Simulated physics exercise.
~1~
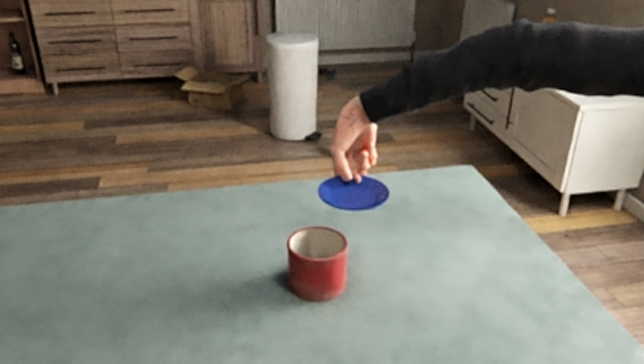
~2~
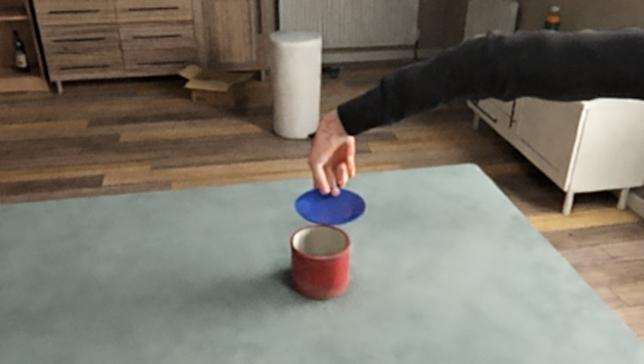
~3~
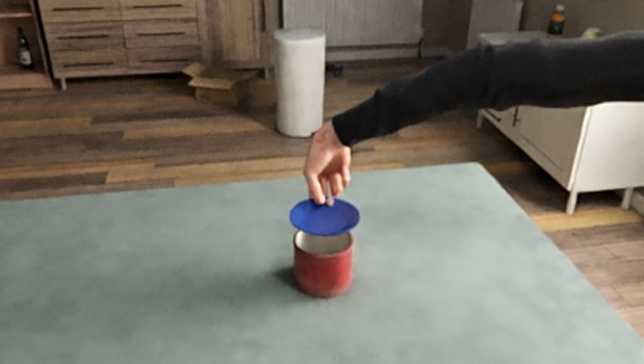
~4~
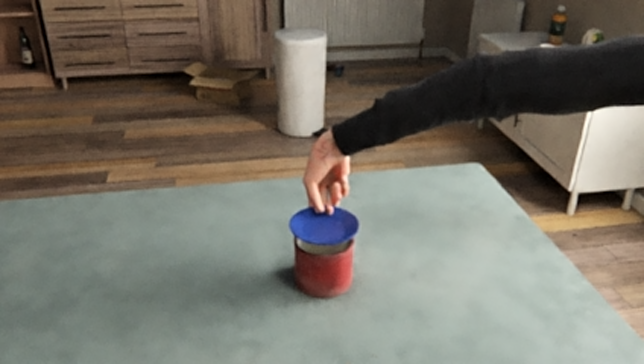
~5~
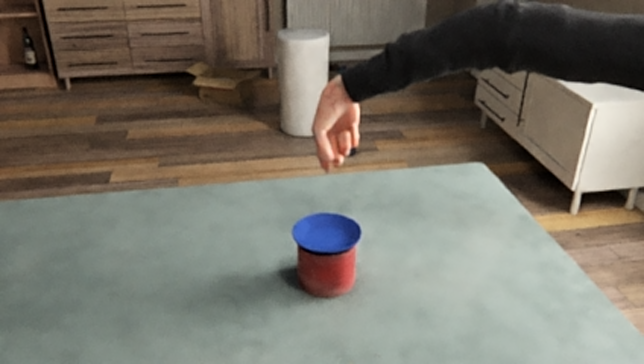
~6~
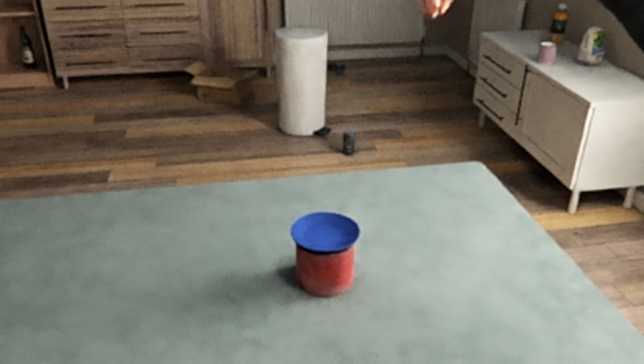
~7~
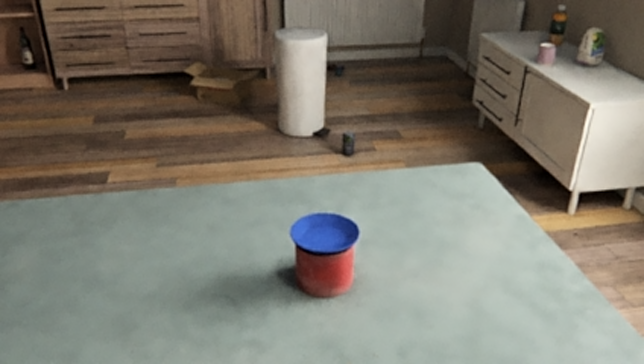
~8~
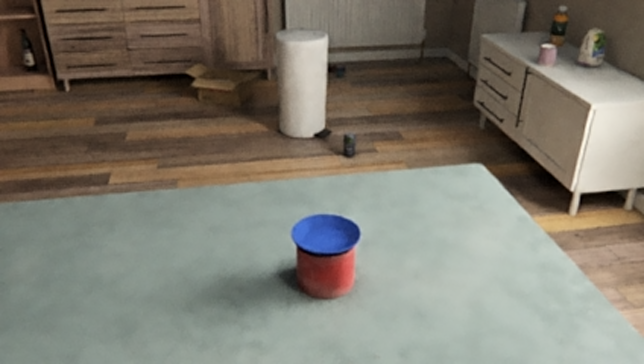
A blue saucer, held by a hand in a dark sleeve reaching in from the right, hovers above and slightly behind a red cup on a grey-green table. The slightly swaying view looks down across the tabletop to a room with a wooden floor, wooden drawers at the back left, a white cylindrical bin and a white cabinet at the right. The hand moves the saucer left and down until it is over the cup, then lowers it onto the rim. The fingers let go and the arm withdraws toward the upper right. The saucer stays resting on the rim, covering the cup's opening.
